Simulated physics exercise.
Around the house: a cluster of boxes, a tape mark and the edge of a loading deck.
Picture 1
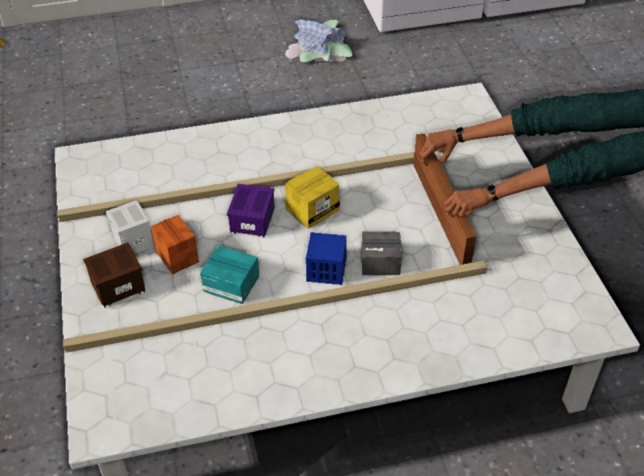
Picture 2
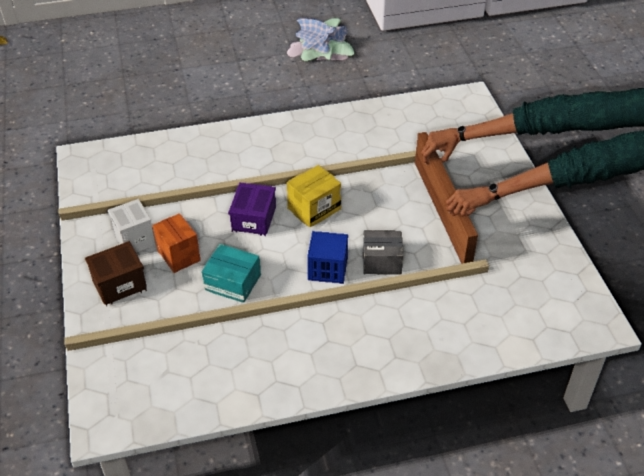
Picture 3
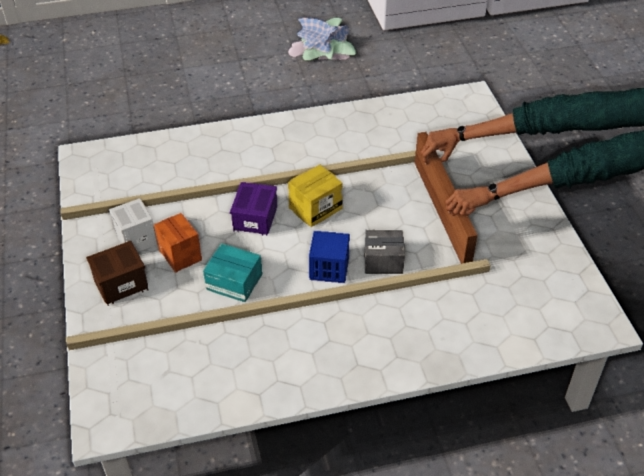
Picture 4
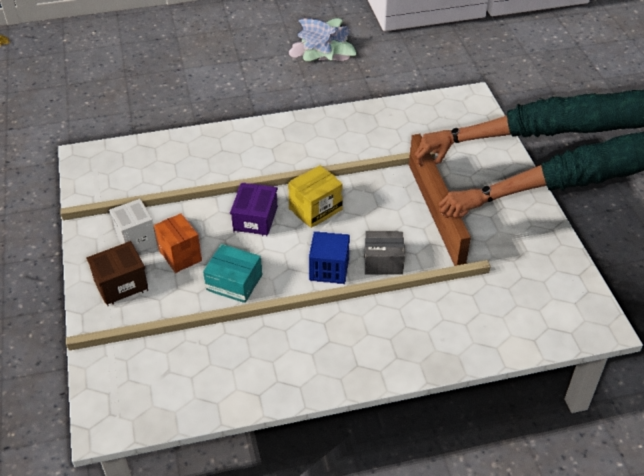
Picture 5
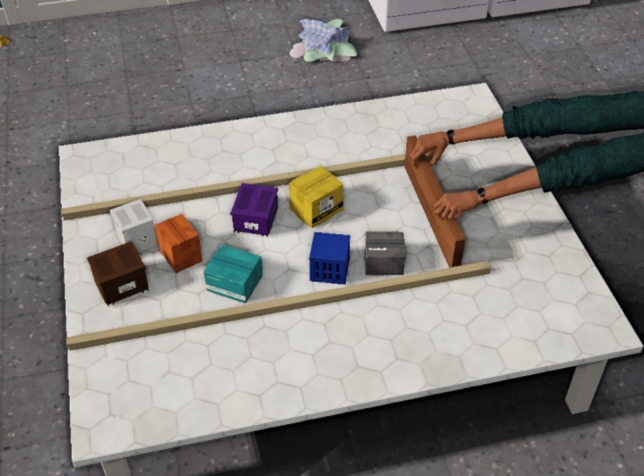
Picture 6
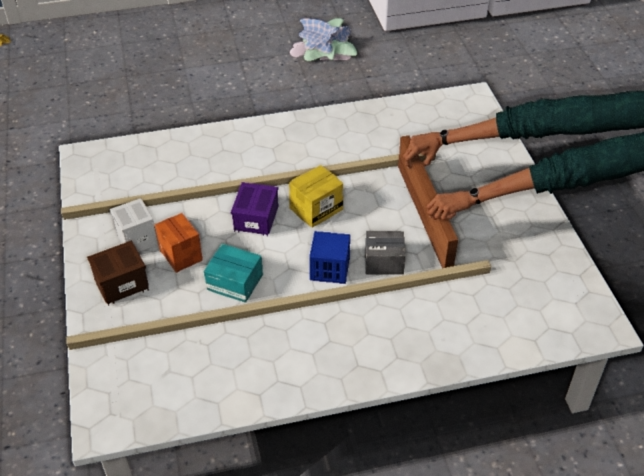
Two hands slide a wooden plank slightly left toward colored boxes sitting still on a table.
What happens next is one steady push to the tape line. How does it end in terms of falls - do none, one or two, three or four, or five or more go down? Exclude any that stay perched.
At least five drop.
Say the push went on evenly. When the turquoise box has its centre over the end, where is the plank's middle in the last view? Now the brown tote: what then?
First one: Around (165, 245). Other one: Around (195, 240).
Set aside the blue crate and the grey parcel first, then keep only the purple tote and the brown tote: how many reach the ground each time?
Result, first then second: 3, 3.
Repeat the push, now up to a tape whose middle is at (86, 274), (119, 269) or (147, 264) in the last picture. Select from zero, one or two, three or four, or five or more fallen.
Taking them in turn, 5 or more; 5 or more; either three or four.
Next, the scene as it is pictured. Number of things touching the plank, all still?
It's 3.
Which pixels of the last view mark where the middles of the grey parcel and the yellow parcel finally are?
Final pixels, roughly: (86, 308) for the first, (77, 229) for the other.
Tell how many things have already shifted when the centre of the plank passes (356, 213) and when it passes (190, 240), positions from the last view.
Tally: 2; 8.
A little later, none off yet; brown tote at rest near (119, 273); white tote at rest near (135, 228); orange parcel at rest near (179, 243).
Next, none off yet; brown tote shifted a little near (108, 275); white tote at rest near (135, 228); orange parcel shifted a little near (168, 246).
Later still, none off yet; brown tote tilted well over near (39, 292); white tote shifted well along near (64, 240); orange parcel shifted about its own width near (143, 250).
When it is over, the number that fall off is five or more; down, blue crate, purple tote, turquoise box, white tote and brown tote.
